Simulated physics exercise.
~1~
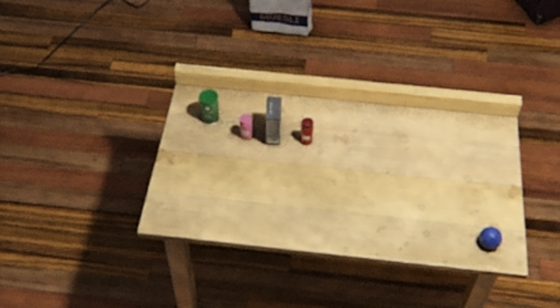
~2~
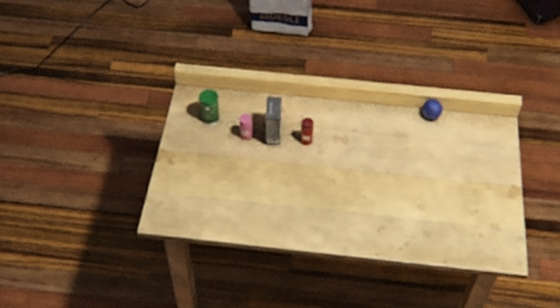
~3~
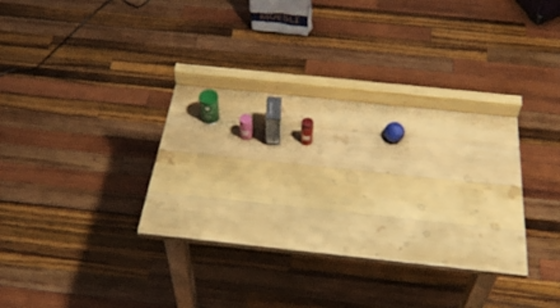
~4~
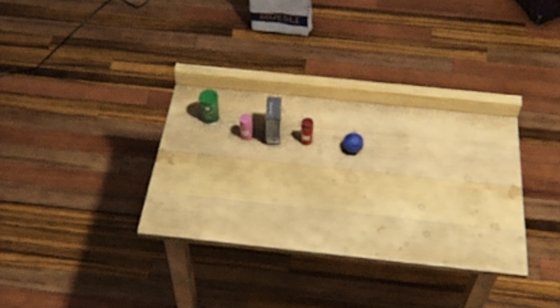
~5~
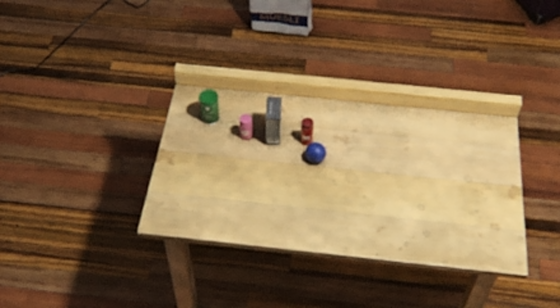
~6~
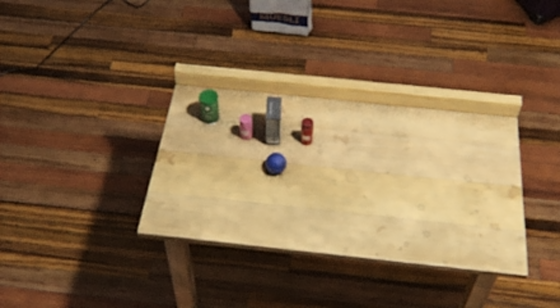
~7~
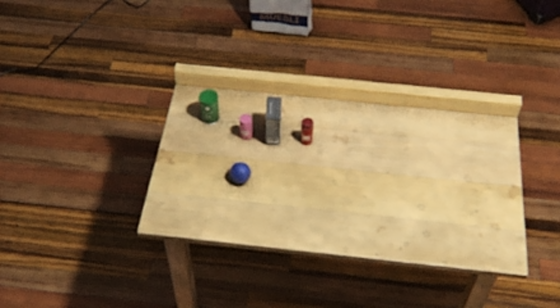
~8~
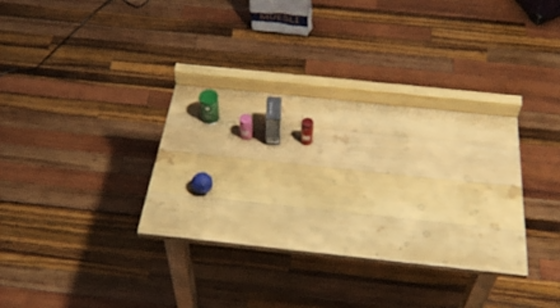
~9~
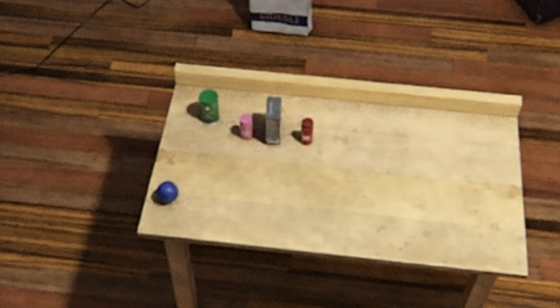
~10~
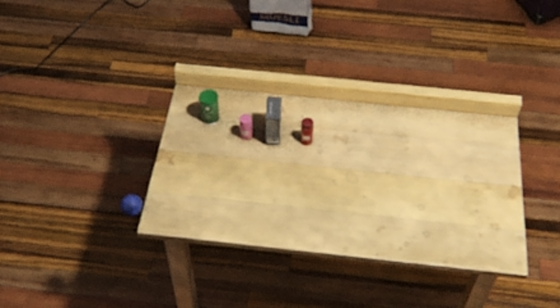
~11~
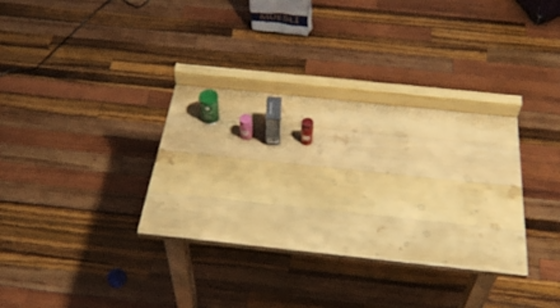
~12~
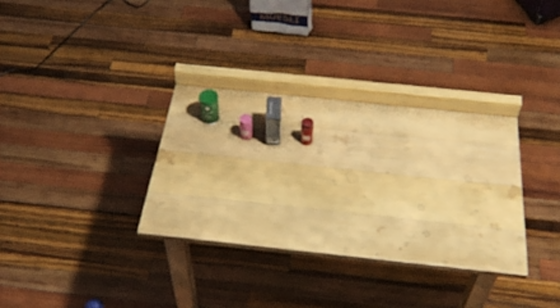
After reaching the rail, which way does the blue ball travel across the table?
The blue ball moves left across the table, drifting toward the near side until it goes over the edge.
On a pale wooden table with a raised rail along its far side, a blue ball rolls up to the rail, then travels left past a green tin, two small shakers and a grey packet, dropping off the left edge toward the floor while the other objects stay standing.
